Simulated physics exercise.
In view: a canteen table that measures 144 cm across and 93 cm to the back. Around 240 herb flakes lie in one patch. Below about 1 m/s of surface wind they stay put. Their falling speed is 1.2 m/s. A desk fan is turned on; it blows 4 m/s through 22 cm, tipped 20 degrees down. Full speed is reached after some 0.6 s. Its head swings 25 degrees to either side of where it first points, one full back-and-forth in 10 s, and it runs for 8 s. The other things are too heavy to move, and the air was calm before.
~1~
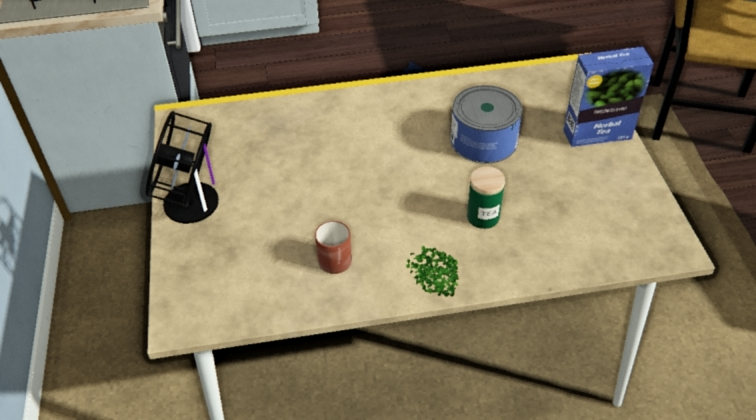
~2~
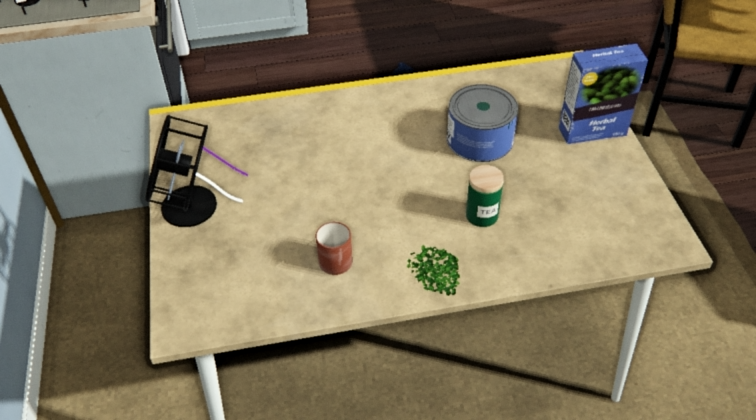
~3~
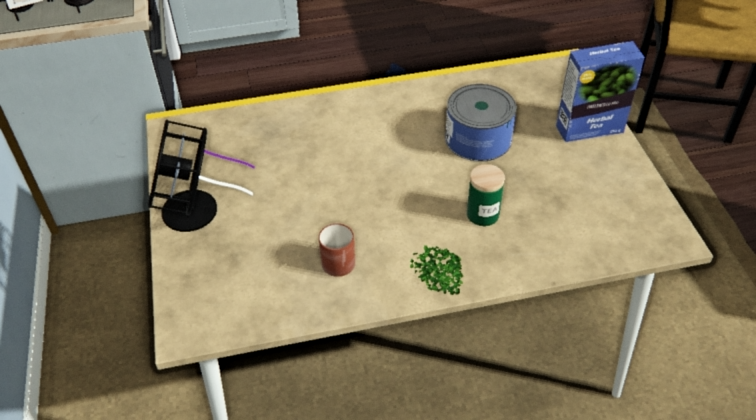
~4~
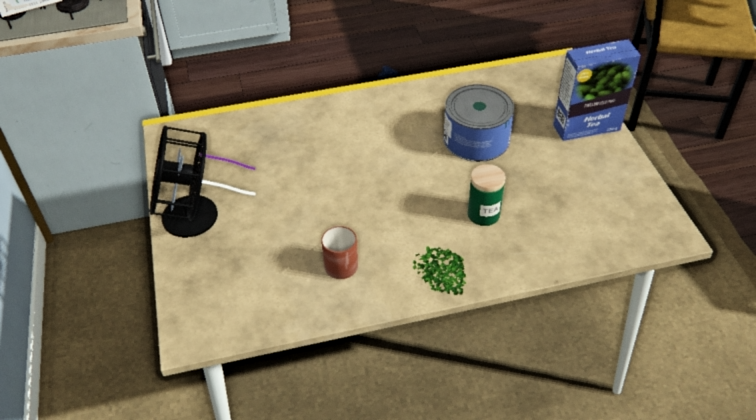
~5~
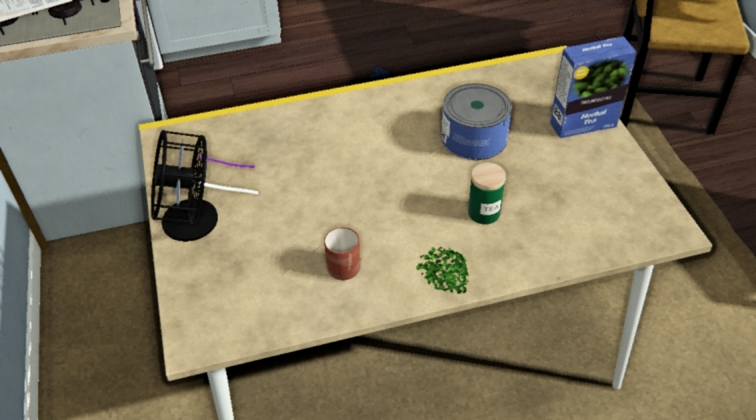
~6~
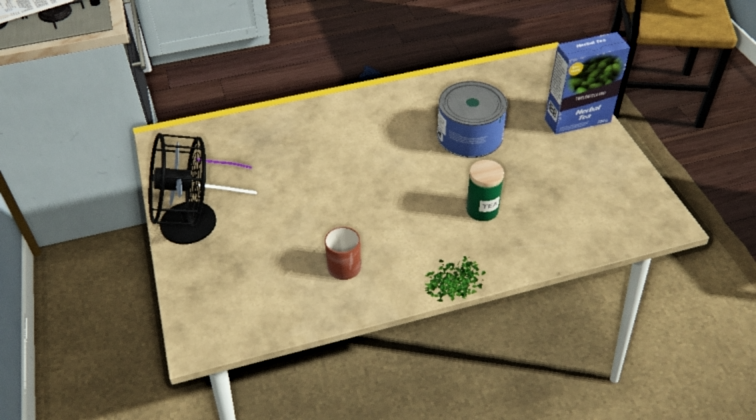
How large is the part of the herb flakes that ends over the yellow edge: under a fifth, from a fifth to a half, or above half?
The share over the yellow edge is not even a fifth.
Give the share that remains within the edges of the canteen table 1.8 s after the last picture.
About 70 %.
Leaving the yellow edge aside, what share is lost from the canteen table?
Near 100 %.
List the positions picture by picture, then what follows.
In the first picture, the middle of the herb flakes is near (438, 271), none has stirred yet and the mouth of the desk fan is at (179, 160).
In the second picture, the middle of the herb flakes is near (439, 269), none has stirred yet and the yellow edge is centred on (373, 80).
In the third picture, the middle of the herb flakes is near (442, 269), none has stirred yet, the top of a jar is at (488, 176) and the top of a mug is at (336, 236).
In the fourth picture, the middle of the herb flakes is near (445, 269), none has stirred yet and the head of the desk fan has turned about 7 degrees towards the back.
In the fifth picture, the middle of the herb flakes is near (448, 269) and none has stirred yet.
In the sixth picture, the middle of the herb flakes is near (457, 279), the farthest in sight from the desk fan is at (482, 281), about 70 % have left their places and the head of the desk fan has turned about 12 degrees towards the back.
Then, 0.8 s after the last picture, 0 % are over the yellow edge; the middle of those left on the top is near (454, 287); 27 % are gone or lie where they will stay.
Then, 1.8 s after the last picture, 0 % are over the yellow edge; the middle of those left on the top is near (454, 287); 33 % are gone or lie where they will stay.
Then, 3.6 s after the last picture, 0 % are over the yellow edge; the middle of those left on the top is near (453, 289); 37 % are gone or lie where they will stay.
Then, 7.2 s after the last picture, at the end, 0 % are over the yellow edge.
